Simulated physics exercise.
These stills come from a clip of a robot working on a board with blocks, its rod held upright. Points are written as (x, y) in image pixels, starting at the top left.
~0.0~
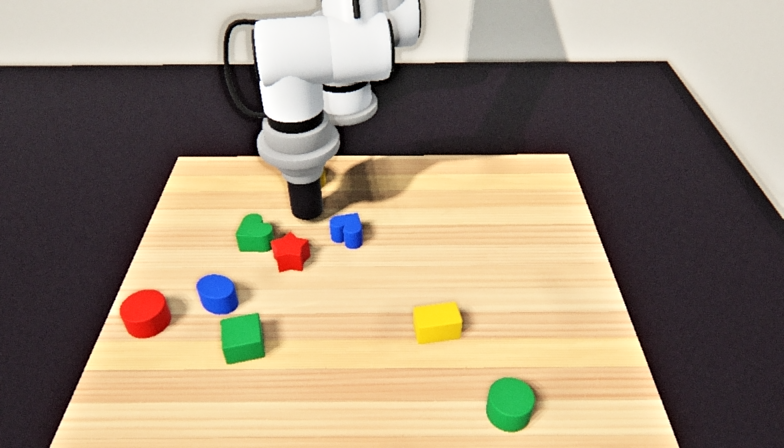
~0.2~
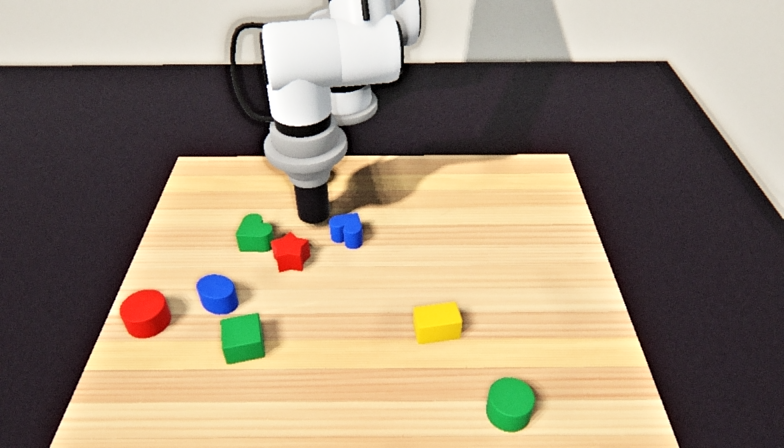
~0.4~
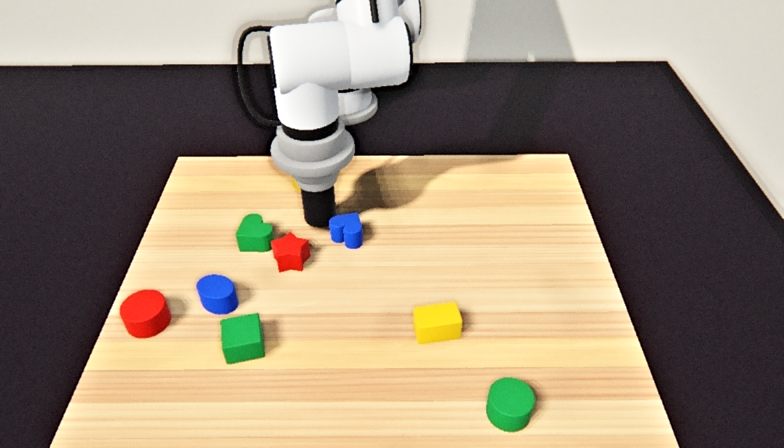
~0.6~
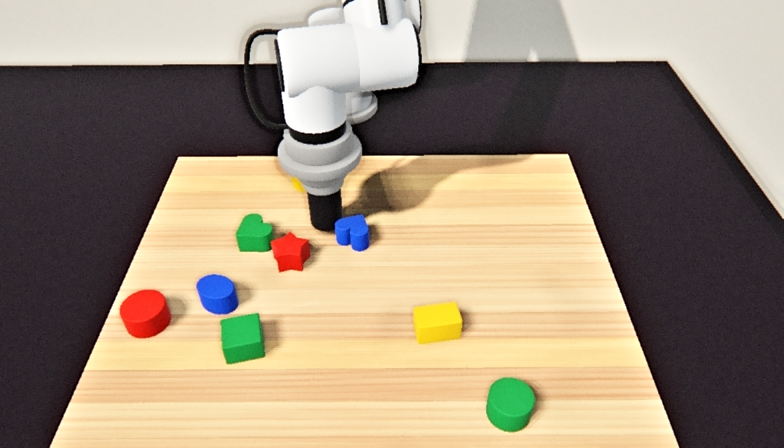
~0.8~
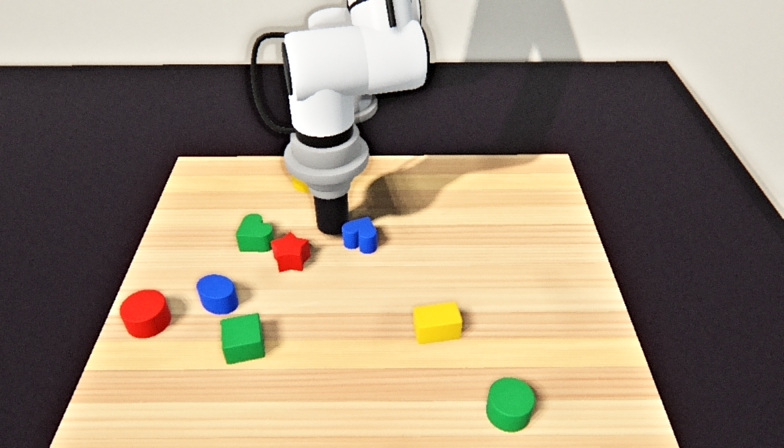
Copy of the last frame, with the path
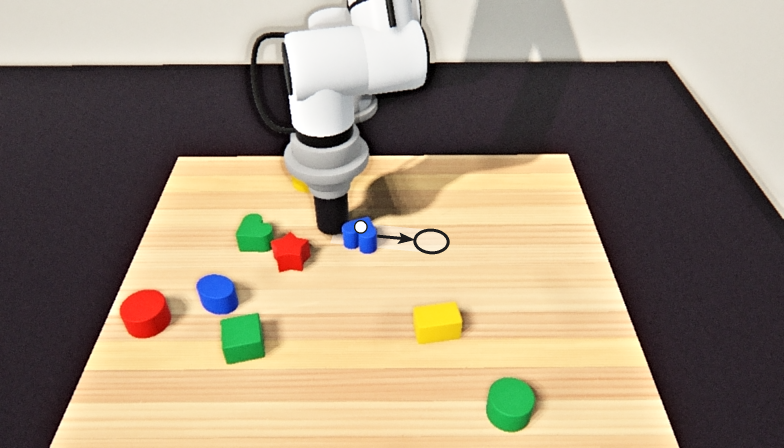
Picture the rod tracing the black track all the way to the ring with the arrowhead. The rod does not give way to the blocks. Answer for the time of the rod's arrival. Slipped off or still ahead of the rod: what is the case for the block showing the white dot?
The block showing the white dot slips off.
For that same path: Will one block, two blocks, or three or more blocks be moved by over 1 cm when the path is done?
Answer: One block.
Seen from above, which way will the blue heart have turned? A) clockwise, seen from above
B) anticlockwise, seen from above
A: Clockwise, seen from above.
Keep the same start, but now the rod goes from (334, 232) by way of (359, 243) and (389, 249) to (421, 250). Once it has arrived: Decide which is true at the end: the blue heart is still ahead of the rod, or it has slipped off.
The blue heart stays in front.
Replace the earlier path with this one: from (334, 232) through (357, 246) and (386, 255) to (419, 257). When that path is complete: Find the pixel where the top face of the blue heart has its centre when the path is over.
It should be at (450, 238) by then.
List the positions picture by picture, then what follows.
The first picture shows rod's lower end at (307, 210); red star-shaped block at (289, 244); blue heart at (347, 222).
The second picture shows rod at (314, 214); blocks still.
The third picture shows rod at (321, 217); blocks still.
The fourth picture shows rod at (327, 221); blue heart at (353, 224).
The fifth picture shows rod at (333, 224); red star-shaped block at (289, 244); blue heart at (361, 227).
Drawn move, in a line from (334, 232) to (431, 241); the dot is on the blue heart.
On the path given first. One third of the way, rod at (366, 228); blue heart at (390, 235), turned 25° clockwise.
Two thirds of the way, rod at (399, 231); blue heart at (413, 244), turned 70° clockwise.
At the end, rod at (432, 234); red star-shaped block still; blue heart at (421, 248), turned 115° clockwise.
